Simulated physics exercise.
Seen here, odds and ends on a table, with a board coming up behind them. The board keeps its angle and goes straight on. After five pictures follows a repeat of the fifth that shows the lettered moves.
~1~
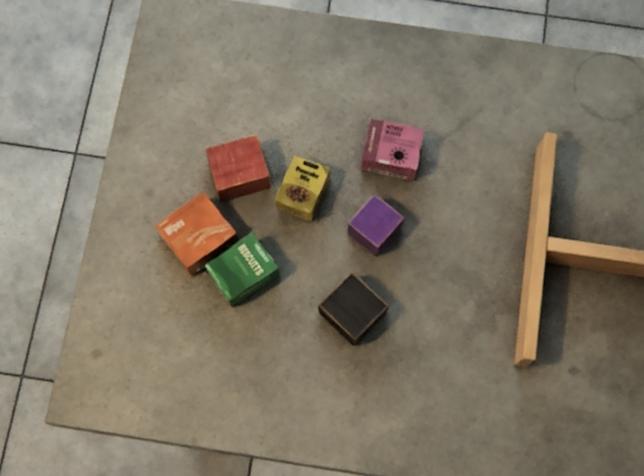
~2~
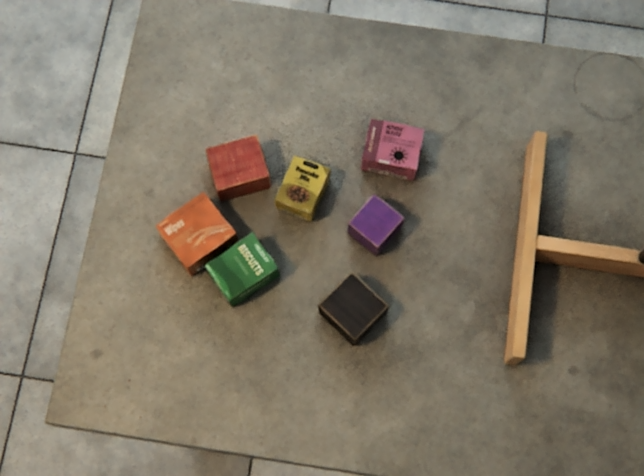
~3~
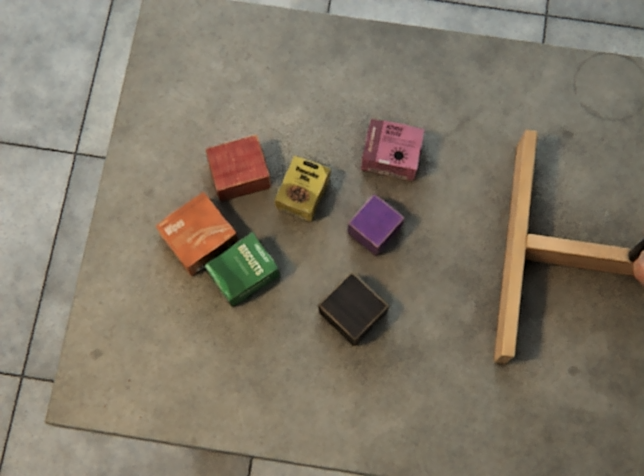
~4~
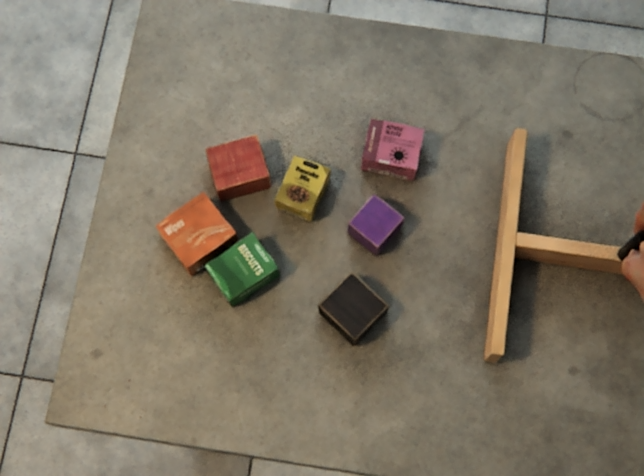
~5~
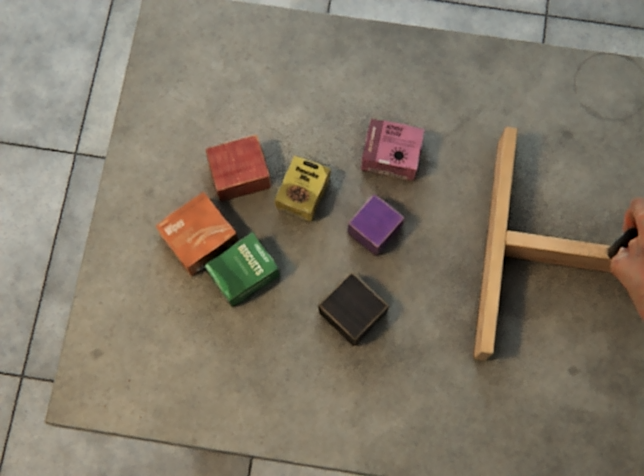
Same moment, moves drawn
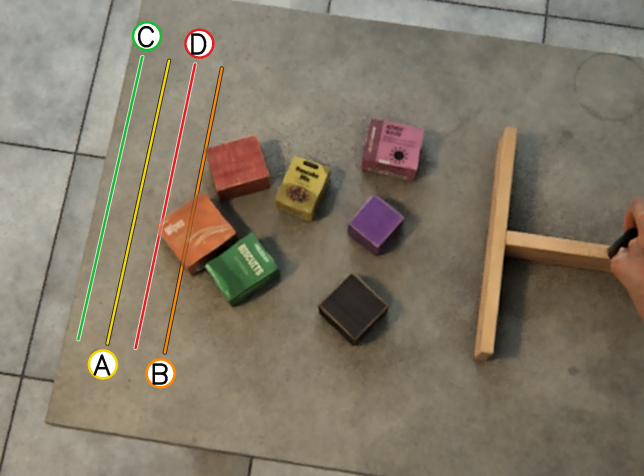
A hand slides a wooden T-shaped board slowly left across the table toward scattered, unmoving boxes.
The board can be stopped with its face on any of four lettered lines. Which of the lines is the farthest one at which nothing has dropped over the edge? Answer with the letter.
Up to line B.
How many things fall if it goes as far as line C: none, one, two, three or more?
By then, three or more.
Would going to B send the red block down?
No.
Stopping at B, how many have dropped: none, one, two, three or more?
In all, none.
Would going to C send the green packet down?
Yes.
On the marked copy, A at (140, 196); B at (195, 204); C at (112, 192); D at (167, 200).
With B. Early on, board (389, 220); black block (334, 308); pink box (364, 147).
Further on, board (281, 204); red block (189, 144); orange box (178, 219).
At the end, board (195, 191); orange box (98, 205); red block (117, 127); nothing has fallen.
As for the rest, A drops the green packet, yellow packet, orange box and red block; C drops the black block, green packet, yellow packet, orange box, red block, purple block and pink box; D drops the orange box and red block.
